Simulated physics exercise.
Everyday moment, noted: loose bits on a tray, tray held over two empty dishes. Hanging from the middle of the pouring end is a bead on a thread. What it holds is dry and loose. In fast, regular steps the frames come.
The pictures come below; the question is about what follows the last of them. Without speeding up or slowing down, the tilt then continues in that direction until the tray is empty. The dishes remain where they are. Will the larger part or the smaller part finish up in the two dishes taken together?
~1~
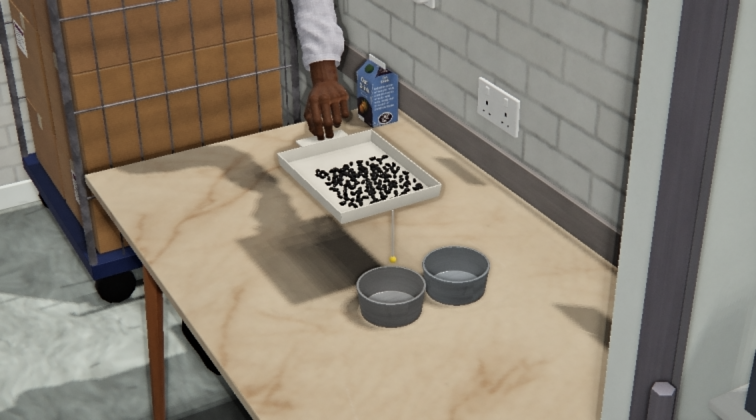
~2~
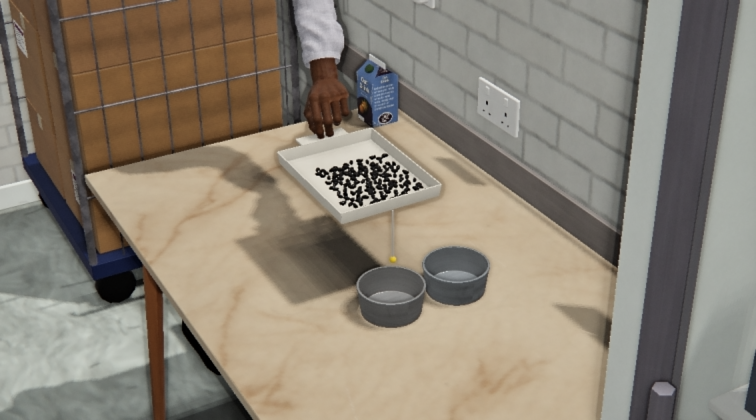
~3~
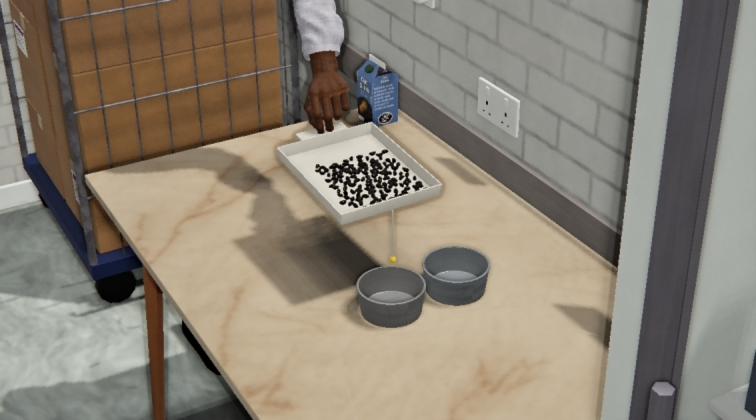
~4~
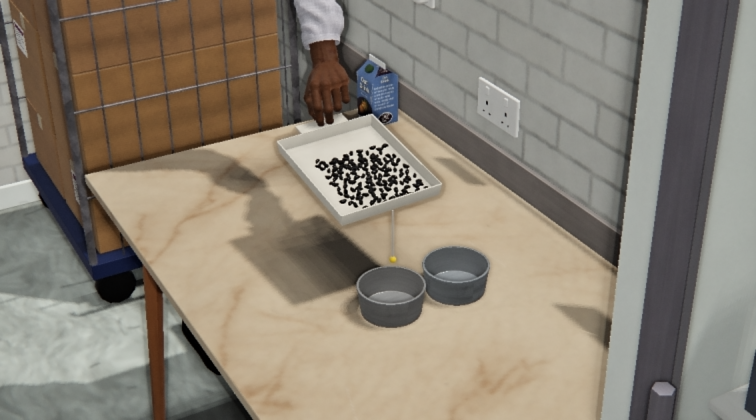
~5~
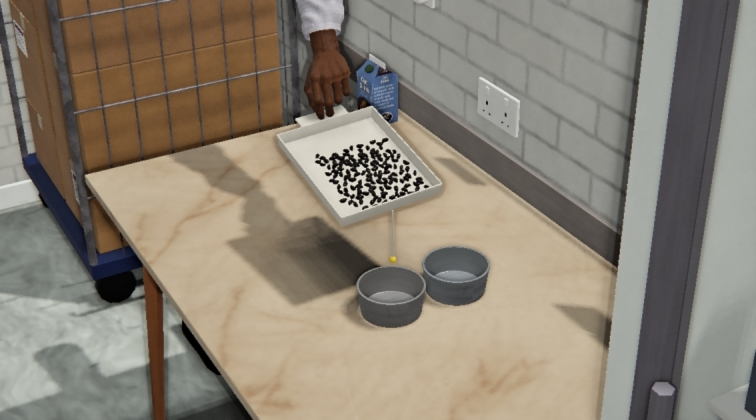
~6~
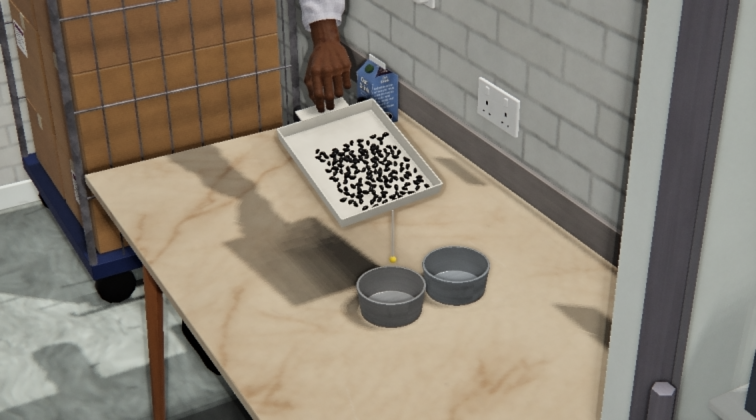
The larger part does.
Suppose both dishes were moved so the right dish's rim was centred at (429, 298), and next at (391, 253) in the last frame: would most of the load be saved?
Result - try one, below the halfway mark; try two, below the halfway mark.
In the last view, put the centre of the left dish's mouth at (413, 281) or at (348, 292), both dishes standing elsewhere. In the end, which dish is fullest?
Well, the left-side one at the first spot and the left-side one at the second.
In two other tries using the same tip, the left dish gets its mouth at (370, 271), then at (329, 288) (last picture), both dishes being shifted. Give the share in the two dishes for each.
Trial 1 around 20 percent, trial 2 around 40 percent.
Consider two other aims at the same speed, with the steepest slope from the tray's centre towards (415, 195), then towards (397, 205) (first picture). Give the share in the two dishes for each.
The first try would leave around 60 per cent there, the second around 80 per cent.
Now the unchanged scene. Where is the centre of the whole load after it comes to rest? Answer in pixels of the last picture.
Once nothing moves, the middle sits near (386, 311).
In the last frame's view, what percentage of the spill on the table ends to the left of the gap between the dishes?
Roughly 80 in a hundred.
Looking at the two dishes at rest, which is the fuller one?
Once things settle, the left of the two ends up fuller.
Soon, tray tipped steeply; nearly all on the tray; a stray few in the air.
A while on, tray tipped right over; nearly all on the tray; a stray few outside both; a stray few in the air.
Towards the end, tray tipped past a quarter turn; about two thirds in the left dish; about a third outside both.
Finally, tray tipped past a quarter turn; about two thirds in the left dish; none in the right dish; about a third outside both.
